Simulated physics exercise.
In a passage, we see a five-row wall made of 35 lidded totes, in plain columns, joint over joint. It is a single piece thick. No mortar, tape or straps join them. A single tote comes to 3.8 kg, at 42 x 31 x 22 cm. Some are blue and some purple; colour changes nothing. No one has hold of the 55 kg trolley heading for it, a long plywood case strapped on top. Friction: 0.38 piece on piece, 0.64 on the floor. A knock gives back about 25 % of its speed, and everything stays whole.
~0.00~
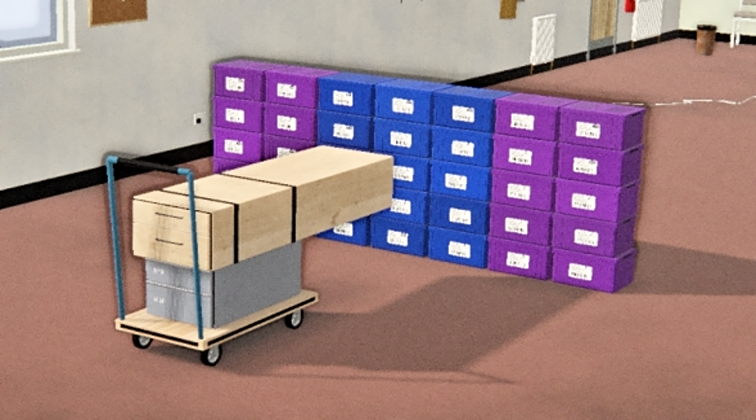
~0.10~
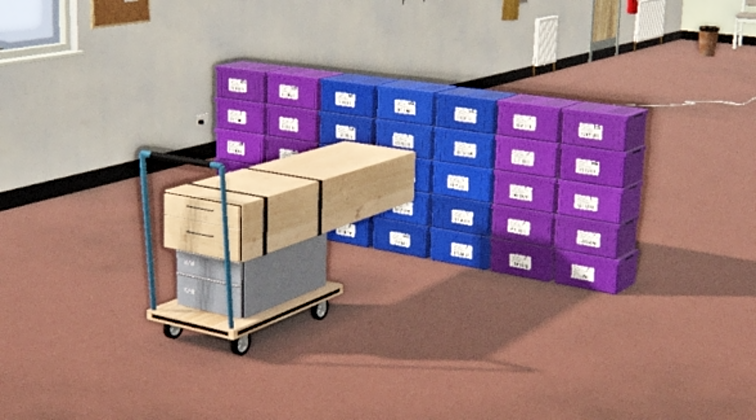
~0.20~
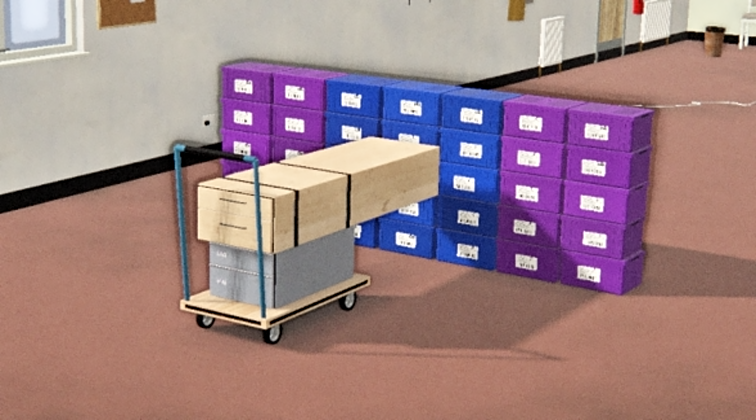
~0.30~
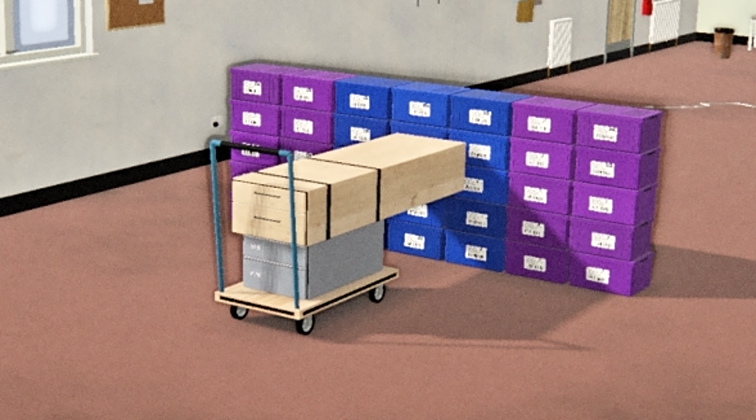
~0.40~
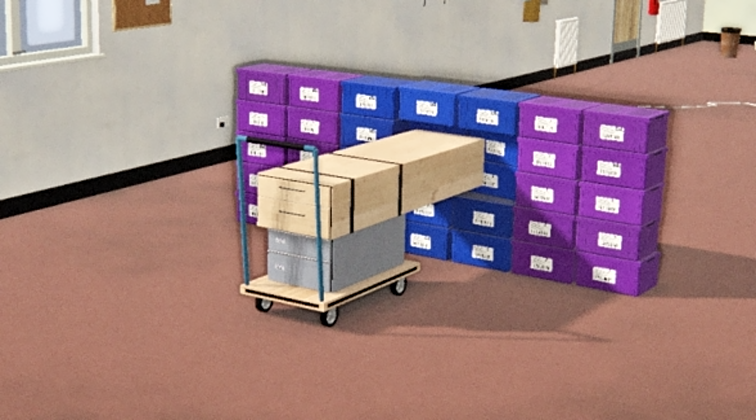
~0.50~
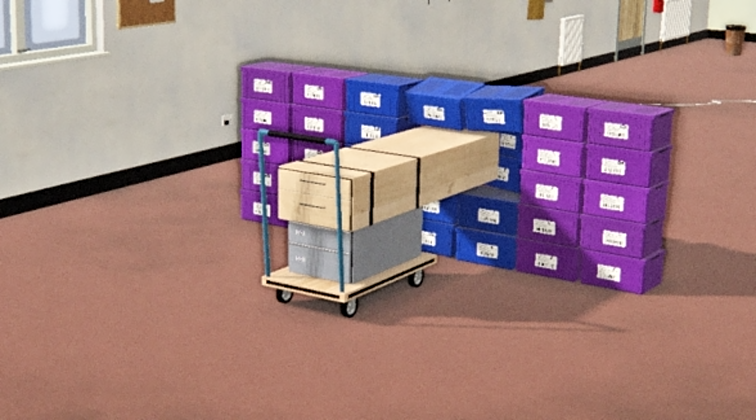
A flat trolley carrying a long pale wooden box on grey boxes rolls rightward, with nobody holding it, across a reddish floor in a pale-walled room seen from slightly above. Behind it stands a five-row wall of lidded boxes, blue in the middle and purple at both ends. As the camera pans slightly left, the long box pushes into the blue section, shoving several boxes backward and tilting upper ones slightly.
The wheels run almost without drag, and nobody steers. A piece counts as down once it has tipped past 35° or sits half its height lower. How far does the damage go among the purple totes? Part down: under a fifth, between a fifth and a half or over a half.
Ending down: Under a fifth.
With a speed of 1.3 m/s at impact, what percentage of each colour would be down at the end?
Then purple 0, blue 40 per cent.
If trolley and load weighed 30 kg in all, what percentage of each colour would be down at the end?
In that case purple 0, blue 40 per cent.
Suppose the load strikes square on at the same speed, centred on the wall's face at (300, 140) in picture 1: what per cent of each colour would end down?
Then purple 10, blue 20 per cent.
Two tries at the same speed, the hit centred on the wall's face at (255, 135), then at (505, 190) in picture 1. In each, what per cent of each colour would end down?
Purple 20 then 20, blue 0 then 30 per cent.
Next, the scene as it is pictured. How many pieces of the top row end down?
1 of them.
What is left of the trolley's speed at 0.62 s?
Roughly 1.4 m/s.
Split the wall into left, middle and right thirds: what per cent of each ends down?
Left 0, middle 30, right 0 per cent.
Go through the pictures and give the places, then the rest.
In the first picture (each place is the centre of the face we see best; the camera pans a little), load (388, 173) 70 cm short of the wall; top purple tote (237, 84); top blue tote (344, 97); all as stacked.
In the second picture, load (410, 168) 48 cm short of the wall; top purple tote (240, 85).
In the third picture, load (435, 163) 25 cm short of the wall; top purple tote (246, 86).
In the fourth picture, load (461, 159) 34 mm short of the wall; top purple tote (254, 87).
In the fifth picture, load (480, 154) 14 cm into the wall's line; top purple tote (261, 87); 4 have shifted.
In the sixth picture, load (495, 148) 29 cm into the wall's line; top purple tote (265, 85); top blue tote (372, 99); steepest lean 12°, the tote at (433, 112); 7 have shifted.
By 0.62 s, load 46 cm past the wall's line, still rolling; none of the 20 purple totes down (2 of 35 in all colours); top purple tote unmoved.
By 0.86 s, load 78 cm past the wall's line, still rolling; none of the 20 purple totes down (5 of 35 in all colours); top purple tote unmoved.
By 1.22 s, load 1.01 m past the wall's line, still rolling; none of the 20 purple totes down (5 of 35 in all colours); top purple tote unmoved.
When it is over (2.8 s), load 1.01 m past the wall's line, stopped; none of the 20 purple totes down (5 of 35 in all colours); top purple tote unmoved; top blue tote unmoved. That is 0 per cent. In pixels of the last frame, middles, top purple tote near (279, 83), top blue tote near (384, 96).
